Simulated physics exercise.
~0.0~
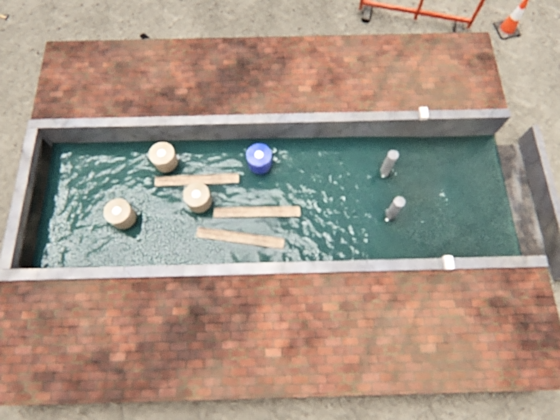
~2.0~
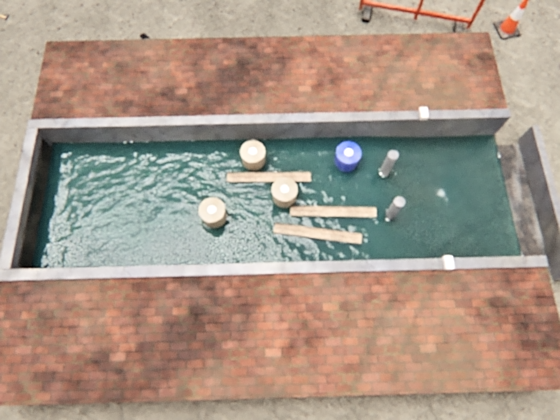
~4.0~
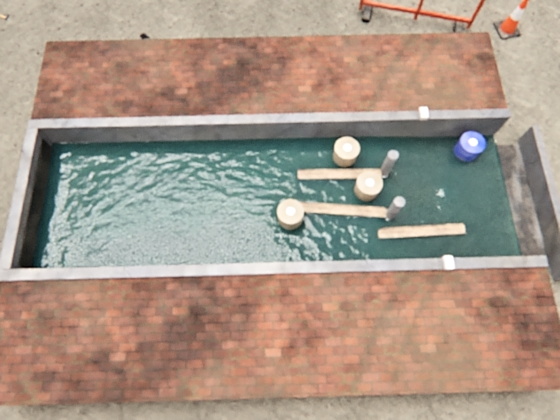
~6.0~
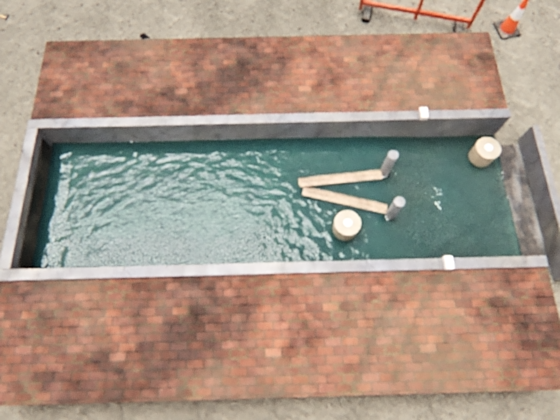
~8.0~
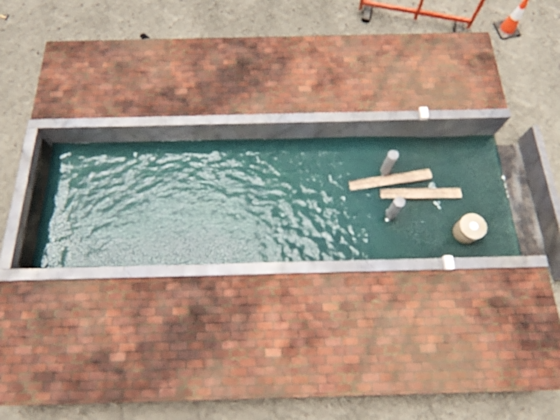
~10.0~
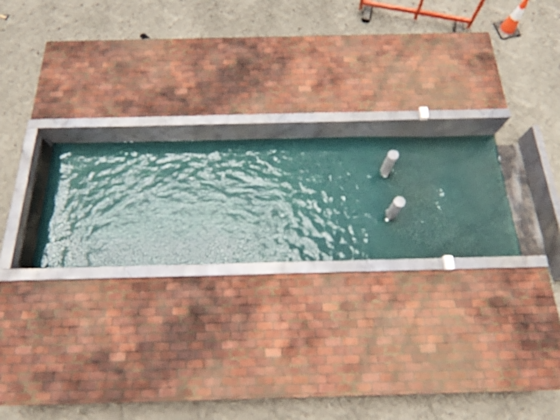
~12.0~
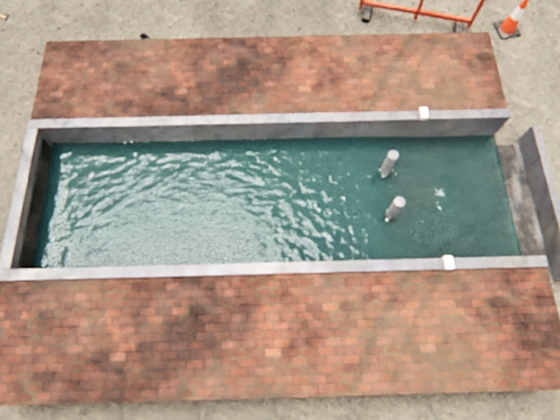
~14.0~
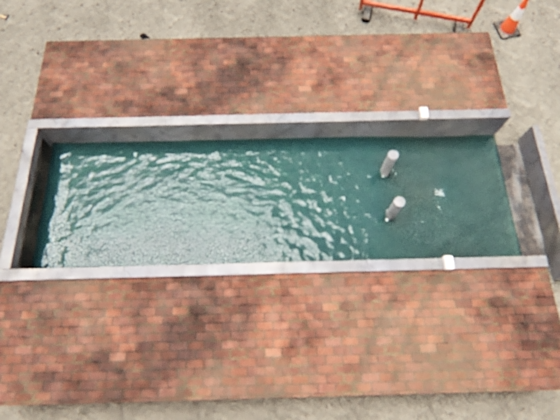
In a narrow channel of green water set between brick paving, one blue tub, three cream tubs and three wooden planks float toward the right, where two grey posts stand. The blue tub leads, slipping past the posts along the far wall and nearing the right end as the others follow. It then disappears from the channel, along with a plank and a cream tub, while two planks reach the posts. Those planks work past the posts as another tub leaves and the last one drifts toward the right end. Finally everything afloat has gone, leaving only rippling water around the posts.
